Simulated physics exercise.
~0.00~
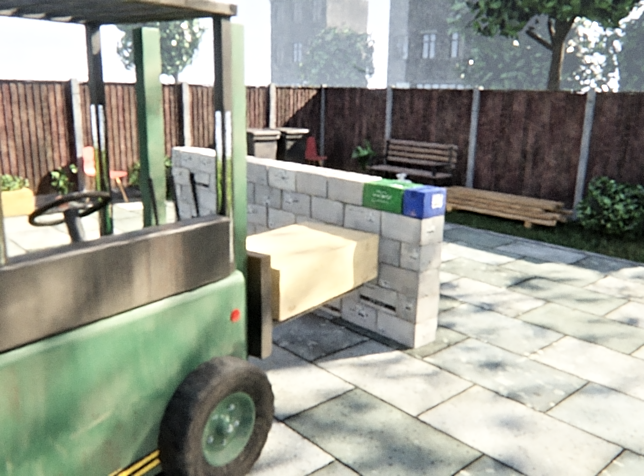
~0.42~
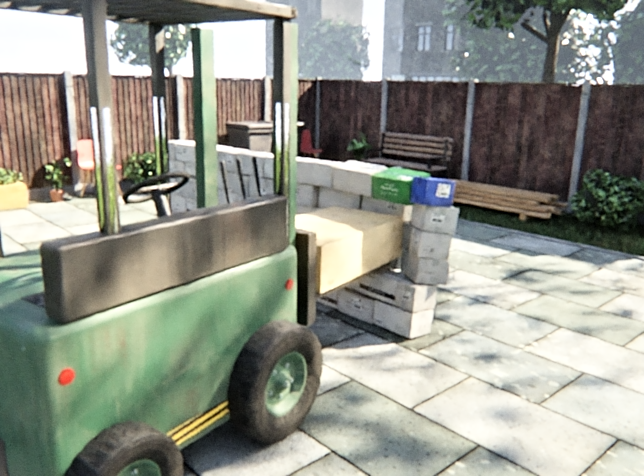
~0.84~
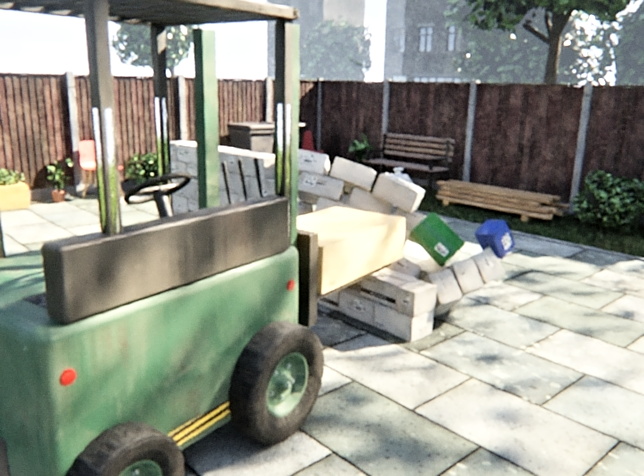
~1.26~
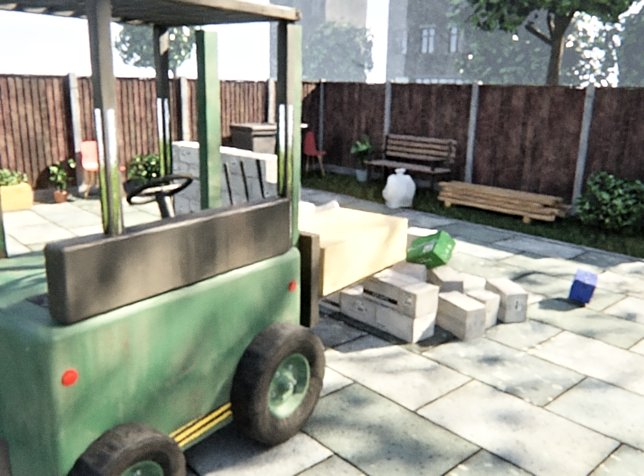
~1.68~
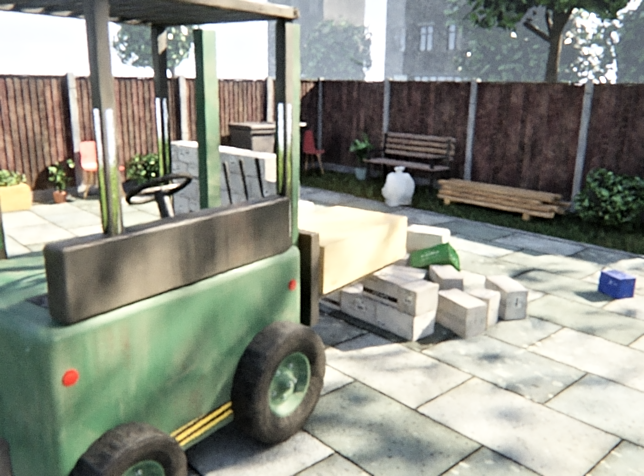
At the start, a green forklift faces a wall of pale grey blocks in a paved, fenced yard, a tan box held at its front and a green and a blue block sitting on the wall's near end. The box pushes into the wall, and the blocks around it begin to shift and lean. Then the near end gives way, and the green and blue blocks tip and drop with several grey ones. The blue block tumbles off to the right across the paving. At the end, the forklift stands still beside a low heap, the green block resting on its side among the fallen blocks and the blue one lying apart, while the far part of the wall still stands.
